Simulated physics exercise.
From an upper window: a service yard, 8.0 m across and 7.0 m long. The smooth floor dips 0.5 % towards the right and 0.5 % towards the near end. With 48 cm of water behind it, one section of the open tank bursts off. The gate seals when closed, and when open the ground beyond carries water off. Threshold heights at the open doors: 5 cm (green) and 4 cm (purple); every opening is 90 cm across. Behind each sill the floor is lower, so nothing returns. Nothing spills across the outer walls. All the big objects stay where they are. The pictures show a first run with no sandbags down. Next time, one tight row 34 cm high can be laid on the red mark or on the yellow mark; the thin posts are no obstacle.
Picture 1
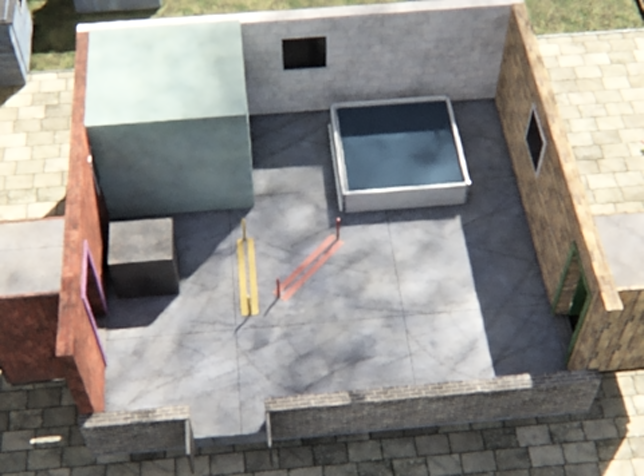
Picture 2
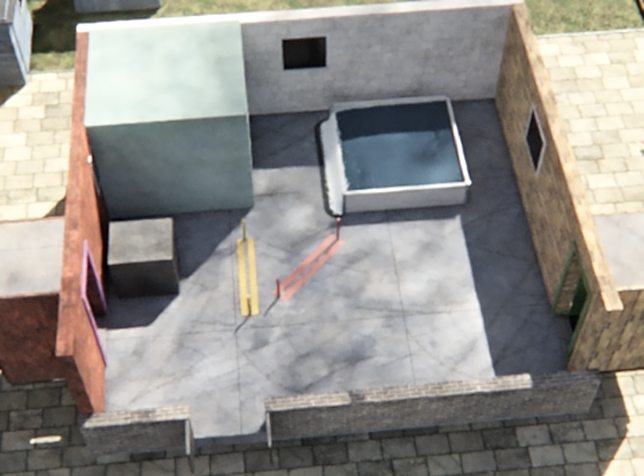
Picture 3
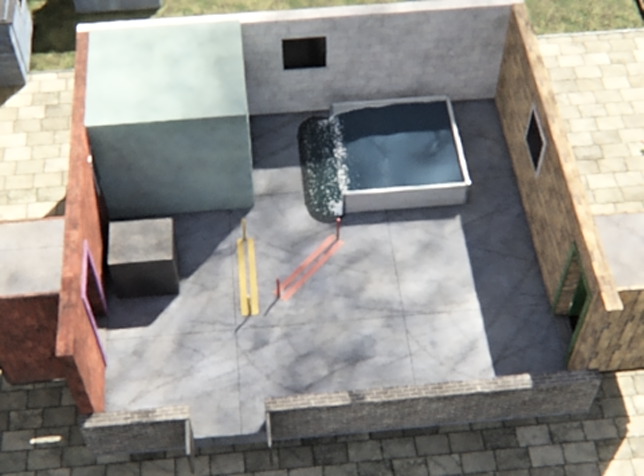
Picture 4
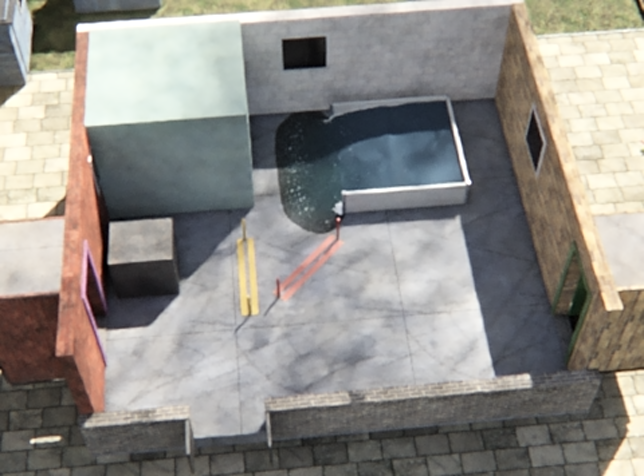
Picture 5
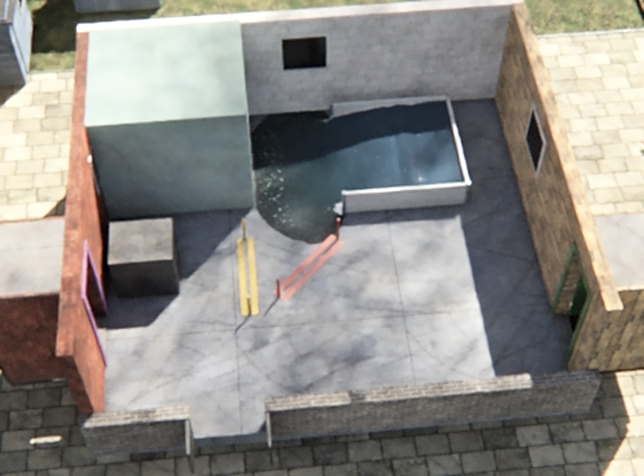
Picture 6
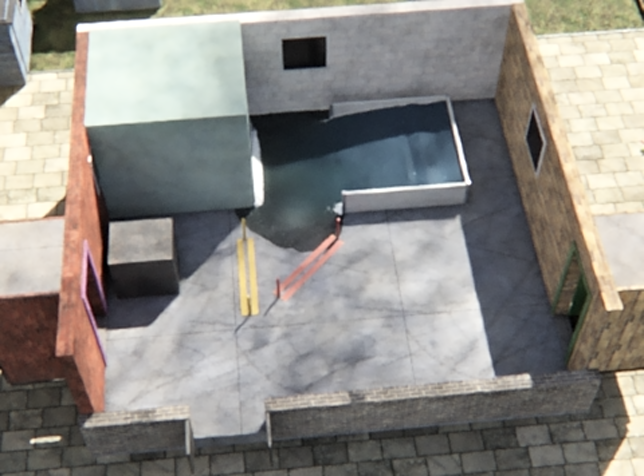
In a walled service yard seen from above, an open tank of dark water stands still near the back wall. Its left side gives way and water pours out onto the grey floor, foaming at first. The dark pool widens leftward and towards the viewer, reaching the large pale green block.
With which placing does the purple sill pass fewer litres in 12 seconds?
Lay them on the yellow one.
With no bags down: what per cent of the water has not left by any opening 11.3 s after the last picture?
About 82 per cent.
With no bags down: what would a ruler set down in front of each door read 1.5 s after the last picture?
In cm: Green 0, purple 0.
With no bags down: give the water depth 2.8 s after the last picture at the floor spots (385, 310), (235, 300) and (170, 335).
In that order: 0, 5 and 4 cm.
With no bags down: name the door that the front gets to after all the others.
The green one.
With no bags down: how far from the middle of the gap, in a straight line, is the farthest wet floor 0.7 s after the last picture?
Roughly 3.6 m.
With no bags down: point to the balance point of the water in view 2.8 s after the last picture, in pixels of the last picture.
At about (312, 194).
Then, 0.7 s after the last picture water covers 15 % of the floor and is deepest (36 cm) near (254, 118) in the run without bags; in at the purple door, 0 L with no bags, 0 L with the row on red, 0 L on yellow.
Then, 1.5 s after the last picture water covers 25 % of the floor and is deepest (36 cm) near (267, 170) in the run without bags; in at the purple door, 0 L with no bags, 0 L with the row on red, 0 L on yellow.
Then, 2.8 s after the last picture water covers 50 % of the floor and is deepest (24 cm) near (255, 124) in the run without bags; in at the purple door, 0 L with no bags, 0 L with the row on red, 0 L on yellow.
Then, 6.3 s after the last picture water covers 85 % of the floor and is deepest (11 cm) near (486, 101) in the run without bags; in at the purple door, 4 L with no bags, 35 L with the row on red, 0 L on yellow.
Then, 11.3 s after the last picture water covers 90 % of the floor and is deepest (8 cm) near (437, 403) in the run without bags; in at the purple door, 11 L with no bags, 57 L with the row on red, 0 L on yellow.
